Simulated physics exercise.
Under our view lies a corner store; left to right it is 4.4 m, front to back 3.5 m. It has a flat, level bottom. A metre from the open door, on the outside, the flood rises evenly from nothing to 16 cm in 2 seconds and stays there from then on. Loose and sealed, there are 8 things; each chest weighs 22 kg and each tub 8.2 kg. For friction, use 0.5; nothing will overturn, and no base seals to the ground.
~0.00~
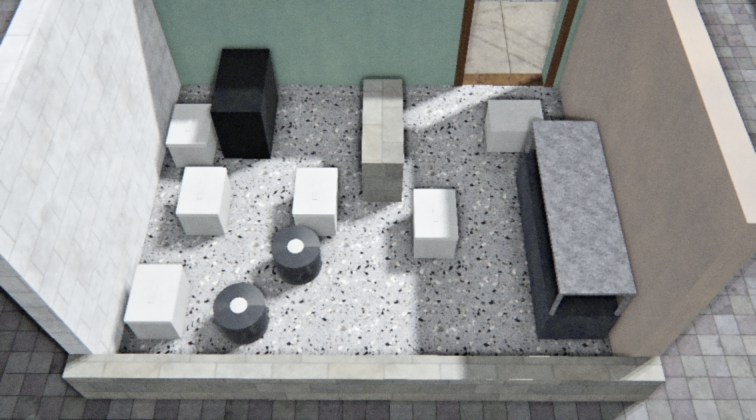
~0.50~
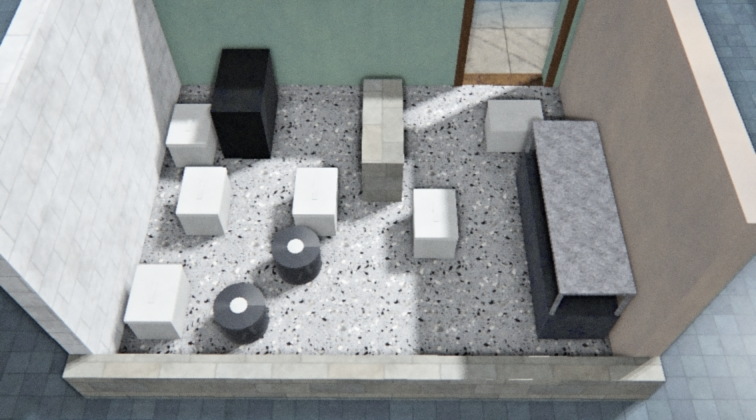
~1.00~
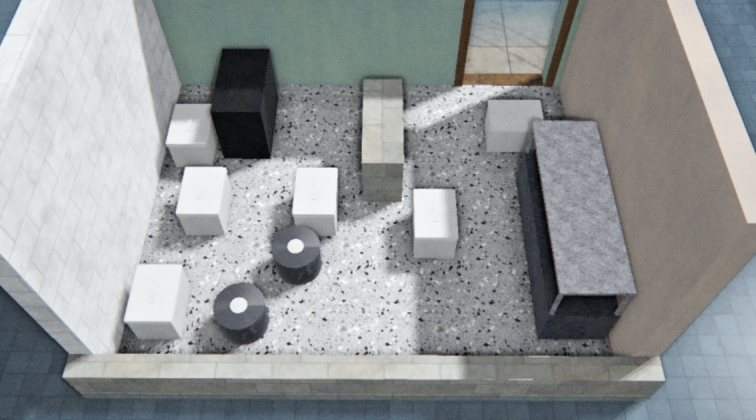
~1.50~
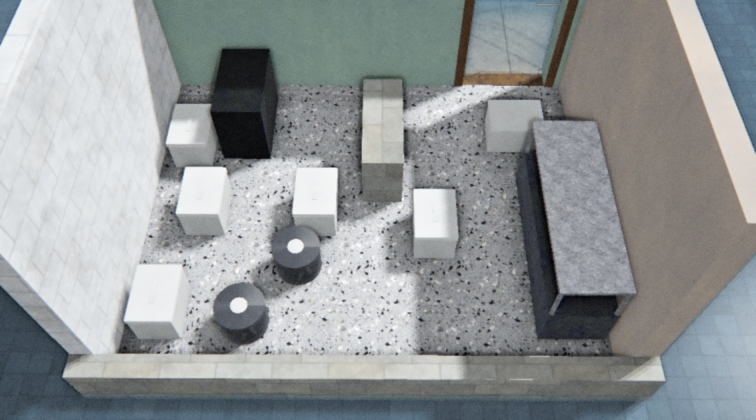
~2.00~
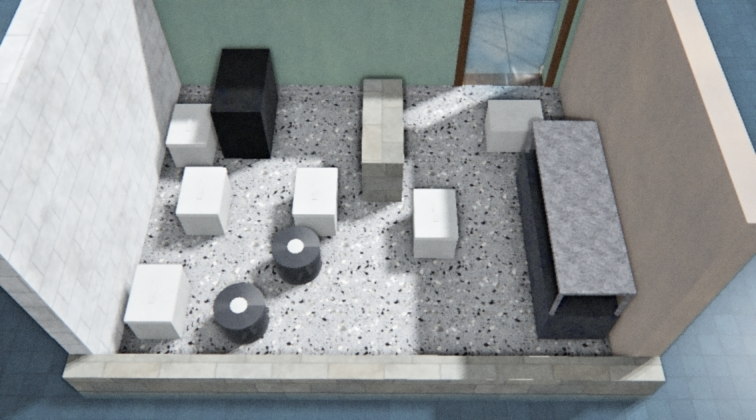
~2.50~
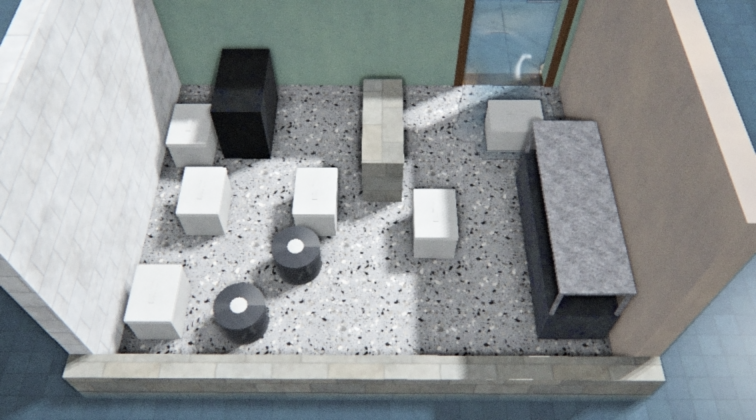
Water spread over the paving outside the small walled store, turning it blue, then began to come in at the open doorway, while the white blocks, dark round stools and long counter stayed put.
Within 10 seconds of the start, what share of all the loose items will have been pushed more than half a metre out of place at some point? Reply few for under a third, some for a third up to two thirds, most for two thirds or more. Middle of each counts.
Few.
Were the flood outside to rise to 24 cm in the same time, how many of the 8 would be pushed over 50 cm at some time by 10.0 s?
Then it comes to 4.
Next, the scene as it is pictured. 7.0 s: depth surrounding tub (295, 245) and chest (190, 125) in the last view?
Some 1 cm at the first, some 0 cm at the second.
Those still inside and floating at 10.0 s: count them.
I get 0.
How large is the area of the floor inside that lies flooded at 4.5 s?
Somewhere around 4.0 m2, roughly.
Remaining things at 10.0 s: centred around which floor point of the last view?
Close to (293, 251).
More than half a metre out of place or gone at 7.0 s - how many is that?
By my reckoning, 1.
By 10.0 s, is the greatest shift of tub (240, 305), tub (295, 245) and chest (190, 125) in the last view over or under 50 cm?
Taking them in turn, the first is within the limit, the second within the limit and the third within the limit.
After 3.5 s 0 of 8 are over 50 cm from their spots; 0 afloat.
After 4.5 s 1 of 8 are over 50 cm from their spots; 0 afloat.
After 7.0 s 1 of 8 are over 50 cm from their spots; 0 afloat.
After 10.0 s 1 of 8 are over 50 cm from their spots, and 1 have been at some point; 0 afloat.
